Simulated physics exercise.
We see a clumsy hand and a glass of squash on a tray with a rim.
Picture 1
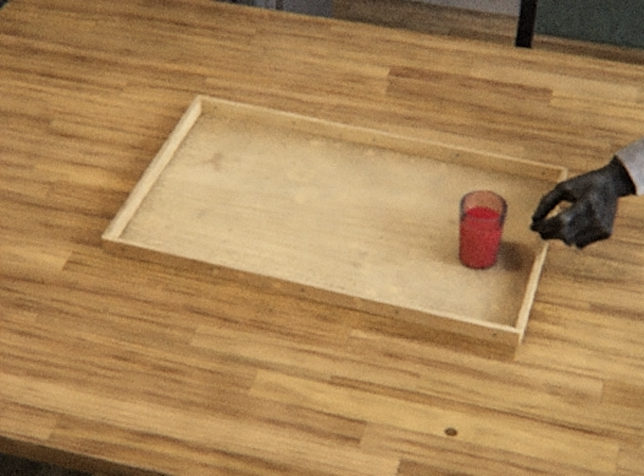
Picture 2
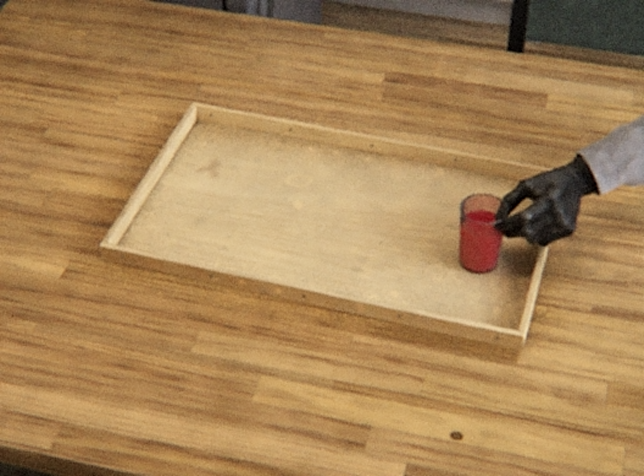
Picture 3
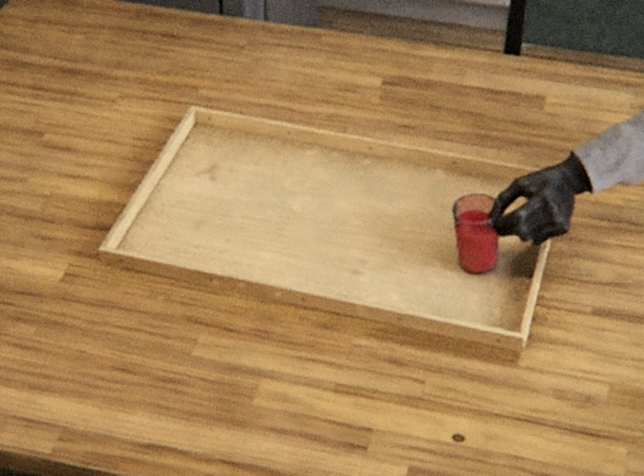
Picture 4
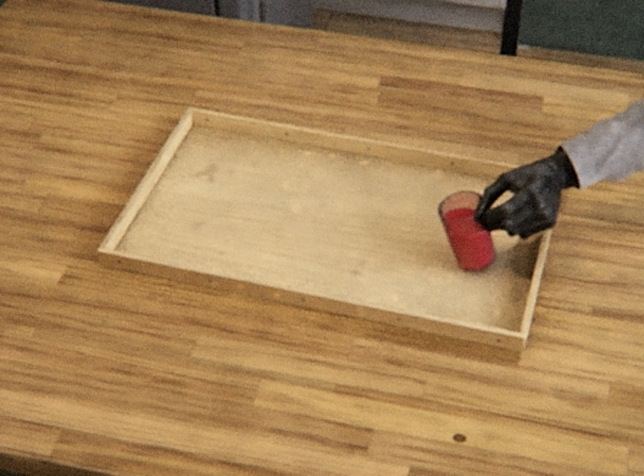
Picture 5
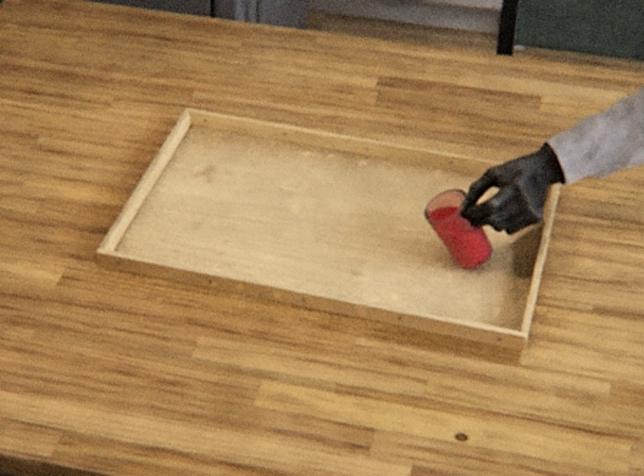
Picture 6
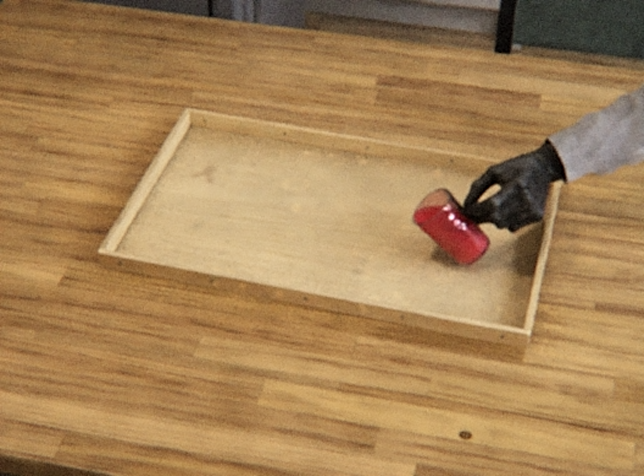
On a wooden tabletop, a dark-gloved hand reaching left to a glass of red drink in a rimmed tray, tilting it leftward.
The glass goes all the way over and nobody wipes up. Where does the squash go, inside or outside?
The tray catches it.
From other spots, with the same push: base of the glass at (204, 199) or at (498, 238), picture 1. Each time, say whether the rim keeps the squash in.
In the first try it escapes from the tray; in the second it is held by the rim.
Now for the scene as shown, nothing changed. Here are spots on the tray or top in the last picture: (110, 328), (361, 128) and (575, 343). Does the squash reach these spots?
Checking each in turn gives out of the spill, out of the spill and out of the spill.
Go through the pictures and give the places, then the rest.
In the first frame, it stands upright; glass (481, 230) about two thirds full; tray (310, 281).
The second frame shows fingers against its side; glass about two thirds full, surface at (482, 224).
The third frame shows fingers against its side; glass (477, 234) about two thirds full.
The fourth frame shows fingers against its side; glass about two thirds full, surface at (465, 222); tray (310, 290).
The fifth frame shows fingers against its side; glass (460, 229) tipped 30°.
In the sixth frame, it is falling; glass (452, 227) tipped 40°.
A moment on, the glass lies in the tray; the puddle covers about as much as a plate; the rim holds it.
Further on, the puddle covers about as much as a tray; the rim holds it.
When it is over, the puddle covers about as much as a tray; the rim holds it.
